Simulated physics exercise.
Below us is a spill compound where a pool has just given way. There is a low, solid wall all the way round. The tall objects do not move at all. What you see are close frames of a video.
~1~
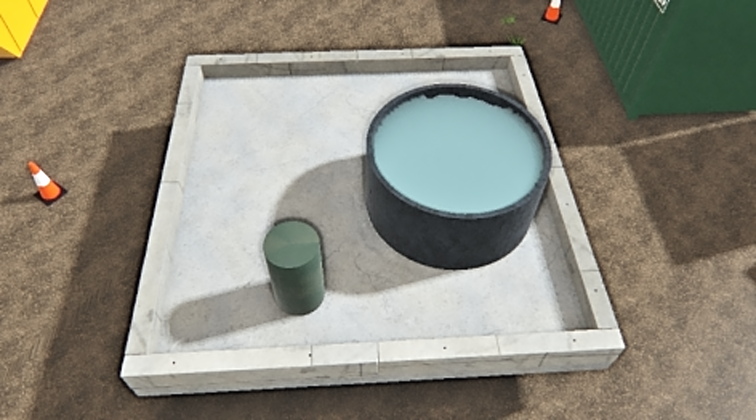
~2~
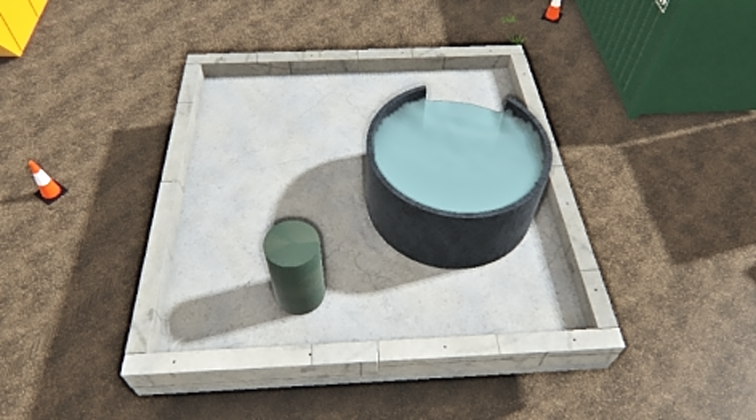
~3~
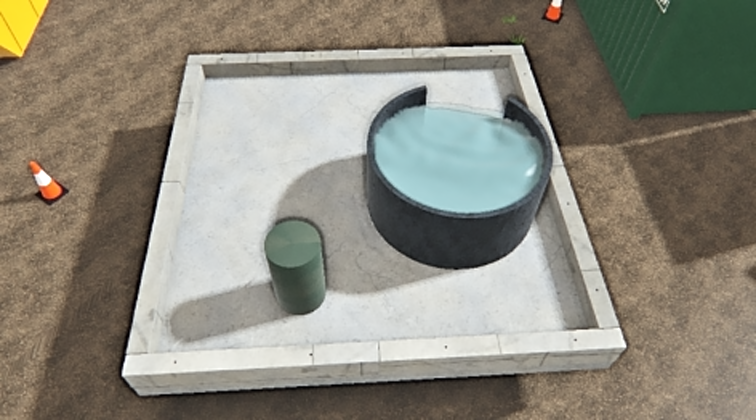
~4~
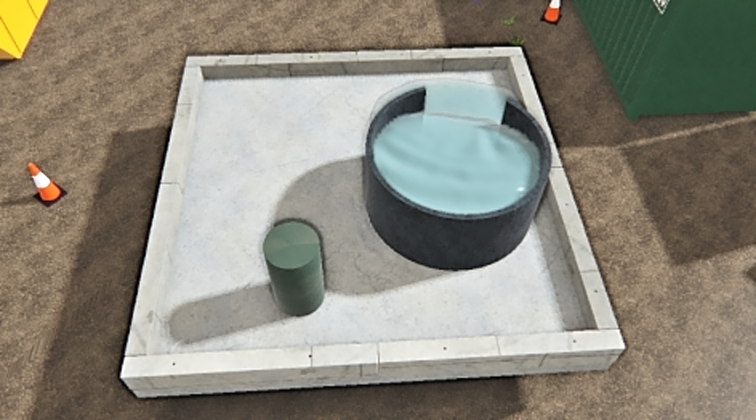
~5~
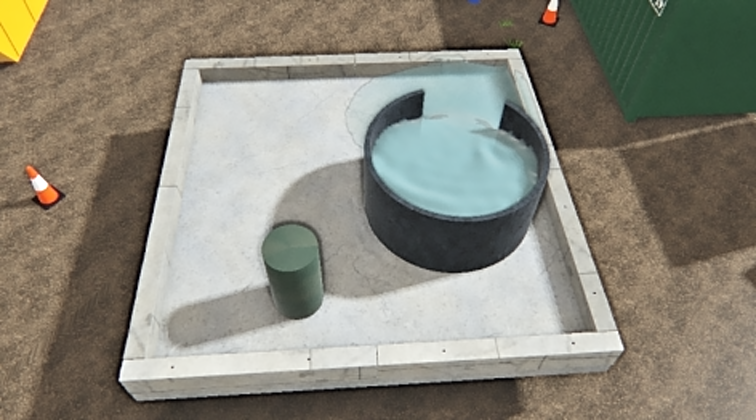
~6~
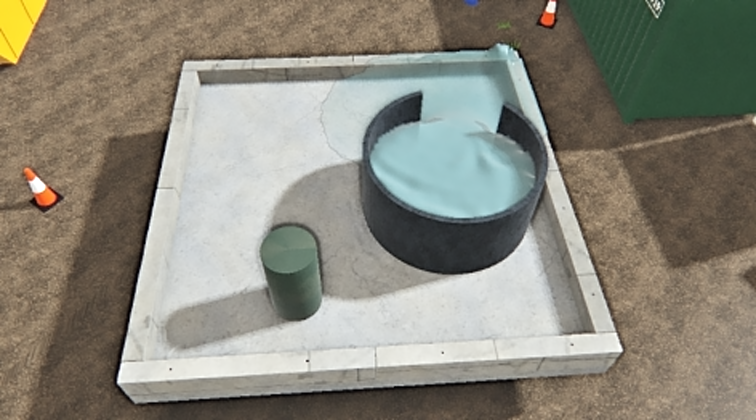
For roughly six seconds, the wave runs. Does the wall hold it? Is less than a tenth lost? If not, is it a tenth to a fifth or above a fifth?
The wall lets upward of a fifth slip out.
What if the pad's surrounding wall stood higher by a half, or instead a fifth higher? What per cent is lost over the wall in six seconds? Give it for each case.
I'd expect around 10 per cent for the first wall and around 18 per cent for the second.
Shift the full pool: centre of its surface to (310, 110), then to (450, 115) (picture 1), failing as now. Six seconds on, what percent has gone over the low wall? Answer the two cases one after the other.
Roughly 26 per cent, then roughly 32 per cent.
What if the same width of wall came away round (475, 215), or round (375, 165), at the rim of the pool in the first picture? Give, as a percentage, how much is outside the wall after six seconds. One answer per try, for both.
You'd see close to 30 per cent in the first try and close to 14 per cent in the second.
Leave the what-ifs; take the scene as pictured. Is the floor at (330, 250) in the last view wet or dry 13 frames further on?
My call: Spared.
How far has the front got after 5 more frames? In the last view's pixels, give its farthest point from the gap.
Roughly (224, 90).
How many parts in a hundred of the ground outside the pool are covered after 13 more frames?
About 45 per cent.
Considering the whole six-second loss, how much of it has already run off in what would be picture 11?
It comes to around 25 per cent.
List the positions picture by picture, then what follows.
The round tank at (458, 149) is whole and still, in the first picture.
Water pours out on the round tank's far side and has run to a hidden place, in the second picture.
Water pours out on the round tank's far side and has run to a hidden place, in the third picture.
The front is at (505, 91), out from the gap on the round tank's far side, in the fourth picture.
The front is at (504, 73), out from the gap on the round tank's far side, in the fifth picture.
Water pours out on the round tank's far side and has run to (343, 81), in the sixth picture.
A moment on, water covers 25 % of the floor; the low wall has let 2 % over.
Next, water covers 30 % of the floor; the low wall has let 6 % over.
Then, water covers 45 % of the floor; the low wall has let 20 % over.
Later, water covers 70 % of the floor; the low wall has let 23 % over.
In the end, water covers 80 % of the floor; the low wall has let 24 % over.
